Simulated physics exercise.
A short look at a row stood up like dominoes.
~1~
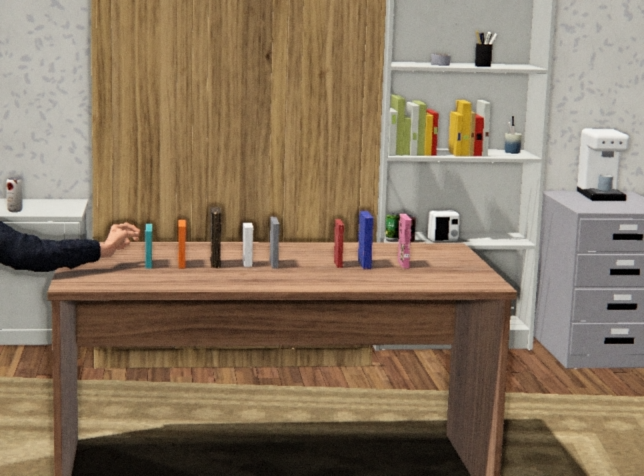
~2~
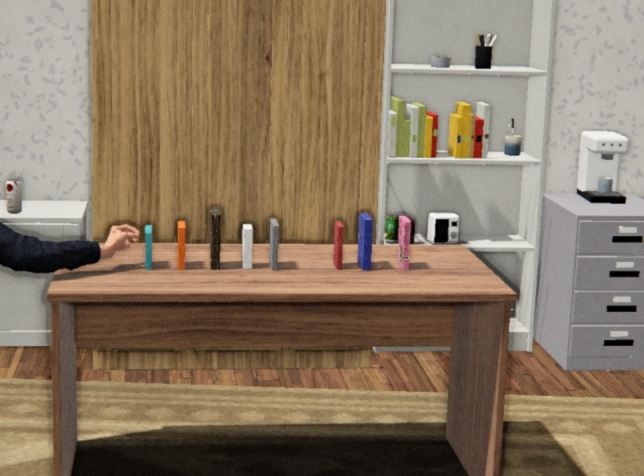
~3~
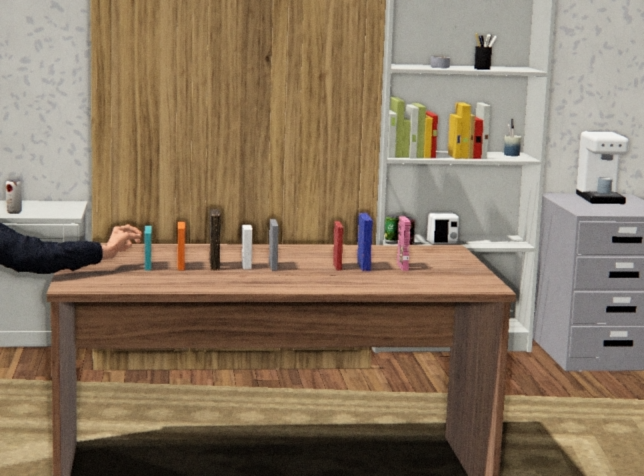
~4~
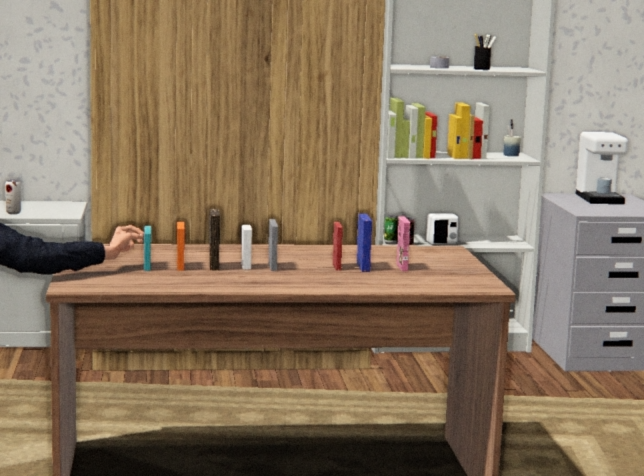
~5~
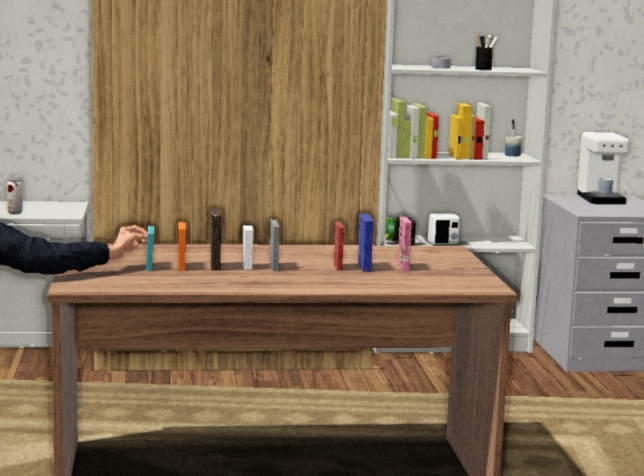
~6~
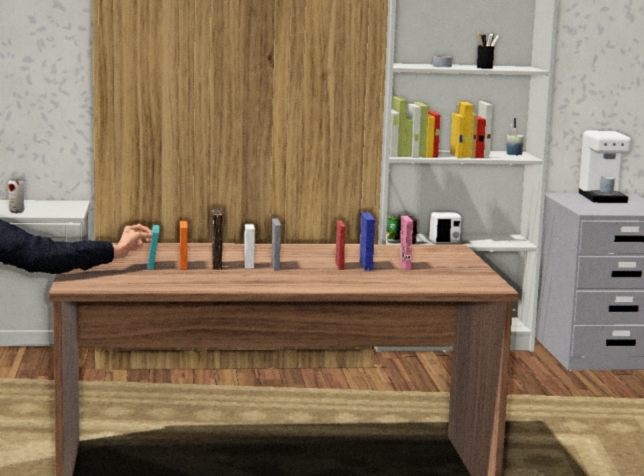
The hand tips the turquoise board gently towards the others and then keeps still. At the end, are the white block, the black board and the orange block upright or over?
The white block falls over, the black board falls over, the orange block falls over.
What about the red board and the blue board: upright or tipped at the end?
The red board keeps standing; the blue board is still upright.
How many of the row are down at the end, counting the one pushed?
5 of them.
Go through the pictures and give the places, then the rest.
The first picture shows white block (248, 245); black board (216, 237); orange block (182, 244).
The second picture shows blue board (365, 242); red board (339, 245).
The third picture shows grey board (273, 245); blue board (365, 242).
The fourth picture shows red board (338, 246); grey board (273, 245).
The fifth picture shows turquoise board 3° over; blue board (366, 243); red board (339, 246).
The sixth picture shows turquoise board 8° over; white block (250, 247); black board (217, 239); orange block (184, 245).
Then, 0.60 s later than the last frame, turquoise board 90° over; orange block tilted by 54° near (201, 251); black board tilted by 20° near (227, 239).
Then, 0.90 s later than the last frame, turquoise board 90° over; black board tilted by 75° near (250, 254); white block on its side near (274, 259); orange block on its side near (201, 258).
When it is over, lying over on the table, orange block, grey board, white block and black board; the other 2 as before. End places, in pixels of the last picture, white block near (276, 259), black board near (252, 255).
